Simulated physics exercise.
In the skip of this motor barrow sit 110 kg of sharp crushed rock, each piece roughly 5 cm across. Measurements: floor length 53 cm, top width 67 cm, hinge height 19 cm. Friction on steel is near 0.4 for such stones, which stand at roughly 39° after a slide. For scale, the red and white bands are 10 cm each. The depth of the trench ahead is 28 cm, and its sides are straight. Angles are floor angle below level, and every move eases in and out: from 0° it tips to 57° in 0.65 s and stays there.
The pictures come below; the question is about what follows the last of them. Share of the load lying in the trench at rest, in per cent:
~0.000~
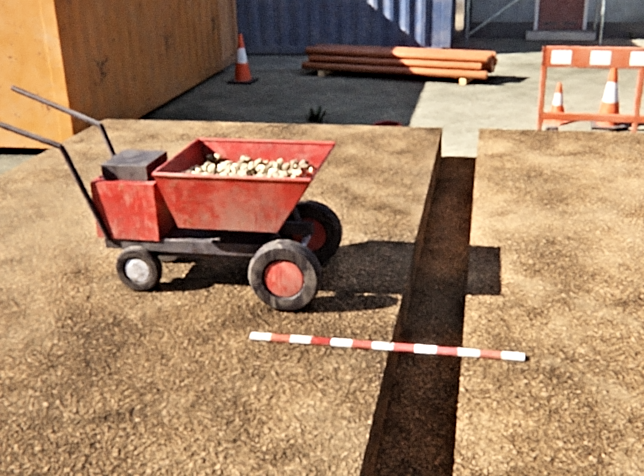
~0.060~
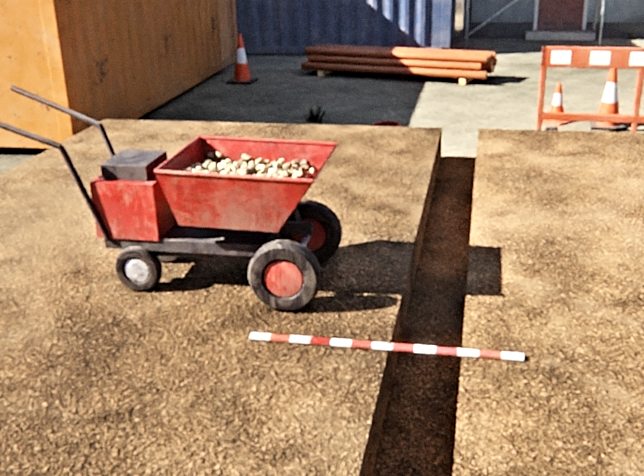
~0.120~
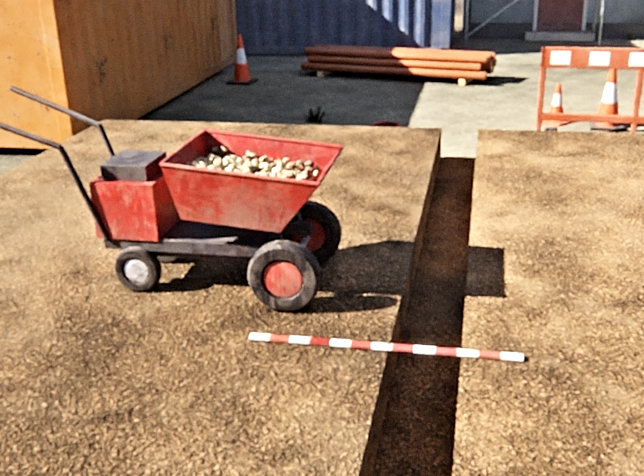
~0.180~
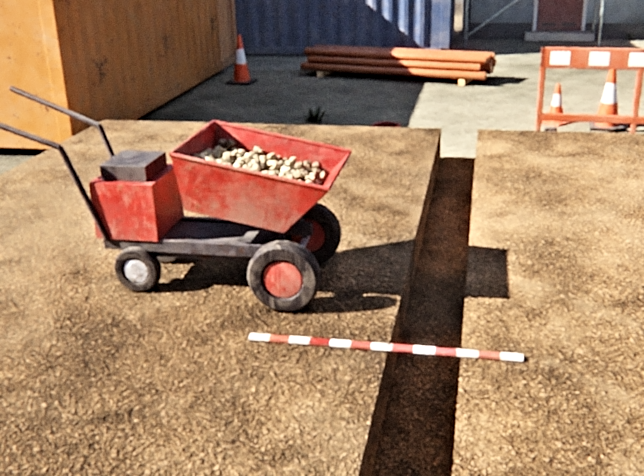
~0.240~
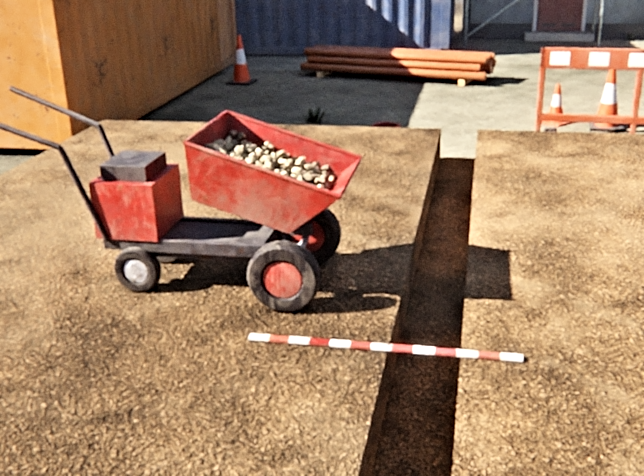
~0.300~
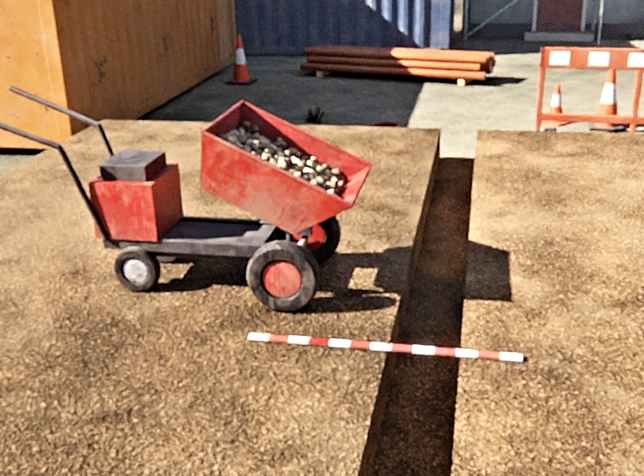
24 per cent.
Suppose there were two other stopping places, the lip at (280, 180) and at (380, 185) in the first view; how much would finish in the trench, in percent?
About 20 per cent from the first spot, about 5 from the second.
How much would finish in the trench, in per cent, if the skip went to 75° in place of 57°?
I'd guess some 85 in a hundred.
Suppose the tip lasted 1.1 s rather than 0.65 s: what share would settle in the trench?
In that case, around 10%.
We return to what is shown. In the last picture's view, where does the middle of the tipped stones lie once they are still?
At about pixel (442, 340) in the last view.
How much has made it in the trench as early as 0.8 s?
At that moment: Approx. 0 %.
After 0.5 s the floor is at 48°; 100 % in the skip; the foremost stones are at (360, 221).
After 0.8 s the floor is at 57°; 98 % in the skip, 1 % in the trench; the foremost stones are at (410, 256).
After 1.1 s the floor is at 57°; 79 % in the skip, 1 % short of the trench, 18 % in the trench, 2 % past the trench; the foremost stones are at (488, 294).
After 3.0 s the floor is at 57°; 74 % in the skip, 24 % in the trench, 2 % past the trench; the foremost stones are at (534, 301).
